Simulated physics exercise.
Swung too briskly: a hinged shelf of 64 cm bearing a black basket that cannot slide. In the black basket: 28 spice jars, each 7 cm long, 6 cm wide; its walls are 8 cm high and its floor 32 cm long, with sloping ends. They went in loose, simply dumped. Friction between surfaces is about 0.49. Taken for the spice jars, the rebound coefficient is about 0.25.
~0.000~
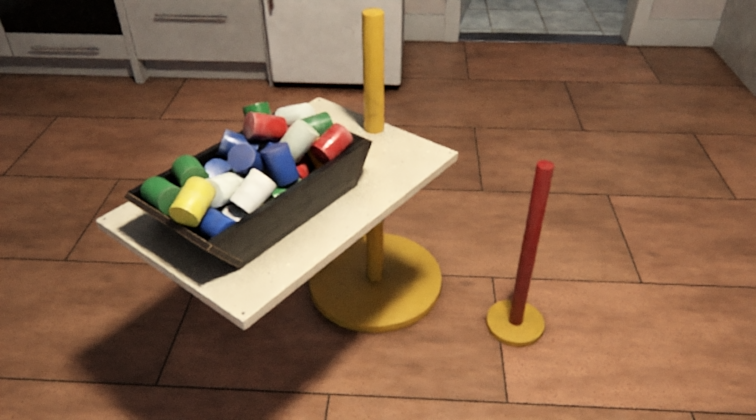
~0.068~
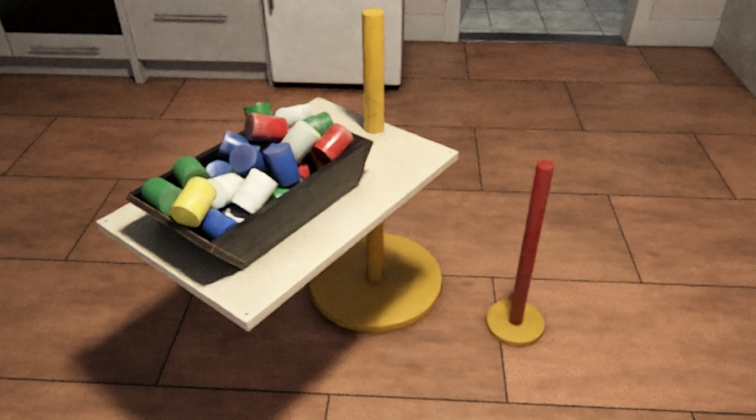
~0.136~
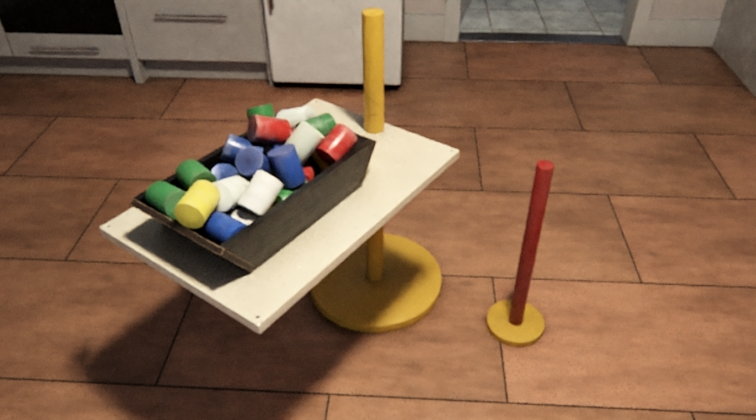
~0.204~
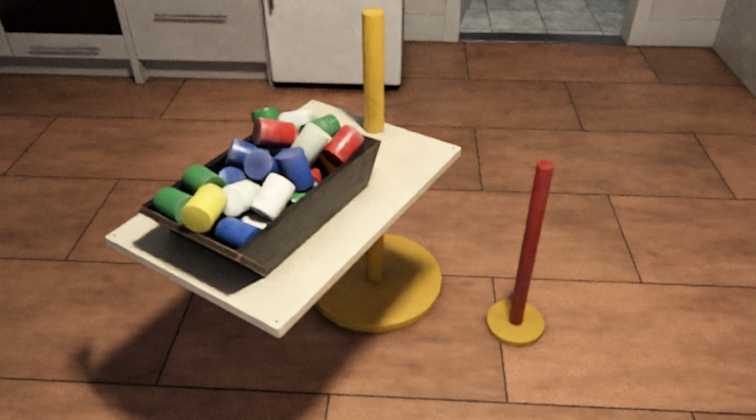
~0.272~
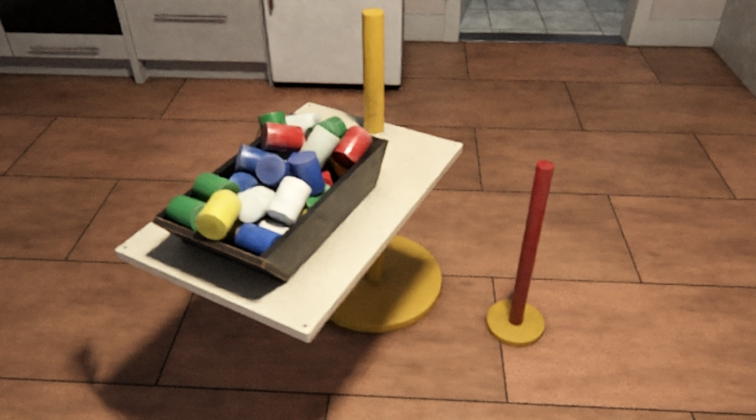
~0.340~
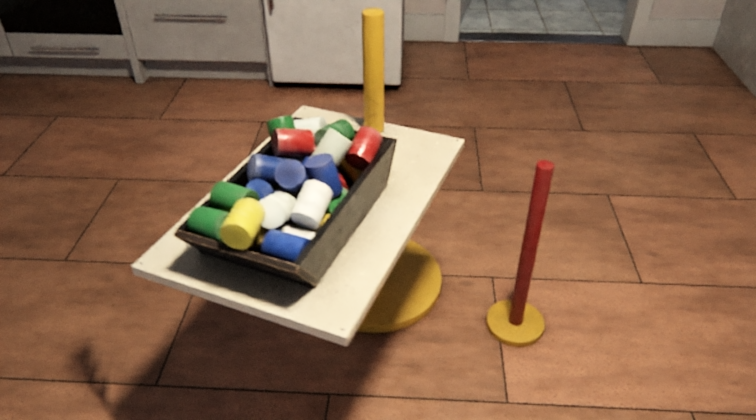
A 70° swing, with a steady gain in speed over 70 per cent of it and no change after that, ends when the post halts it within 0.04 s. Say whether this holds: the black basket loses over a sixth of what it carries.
It does not hold.
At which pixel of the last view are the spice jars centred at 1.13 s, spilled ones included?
They're centred near (476, 189).
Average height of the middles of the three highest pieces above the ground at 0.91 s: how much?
Roughly 66 centimetres.
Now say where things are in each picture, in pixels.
In the first picture (each is followed by its nearest rim corner in this view), black basket, (209, 243); turned through 0°; none out.
The second picture shows black basket, (212, 244); turned through 1°.
The third picture shows black basket, (222, 247); turned through 2°.
The fourth picture shows black basket, (238, 252); turned through 6°.
The fifth picture shows black basket, (262, 259); turned through 10°.
The sixth picture shows black basket, (296, 265); turned through 15°; none out.
After 0.71 s, the shelf hits the red post.
After 0.79 s, black basket 27 in, 1 out.
After 0.91 s, black basket 27 in, 1 out.
After 1.13 s, black basket 27 in, 1 out.
When it is over (at 1.57 s), black basket 27 in, 1 out. Asked share, 1 of 28, 4 per cent.
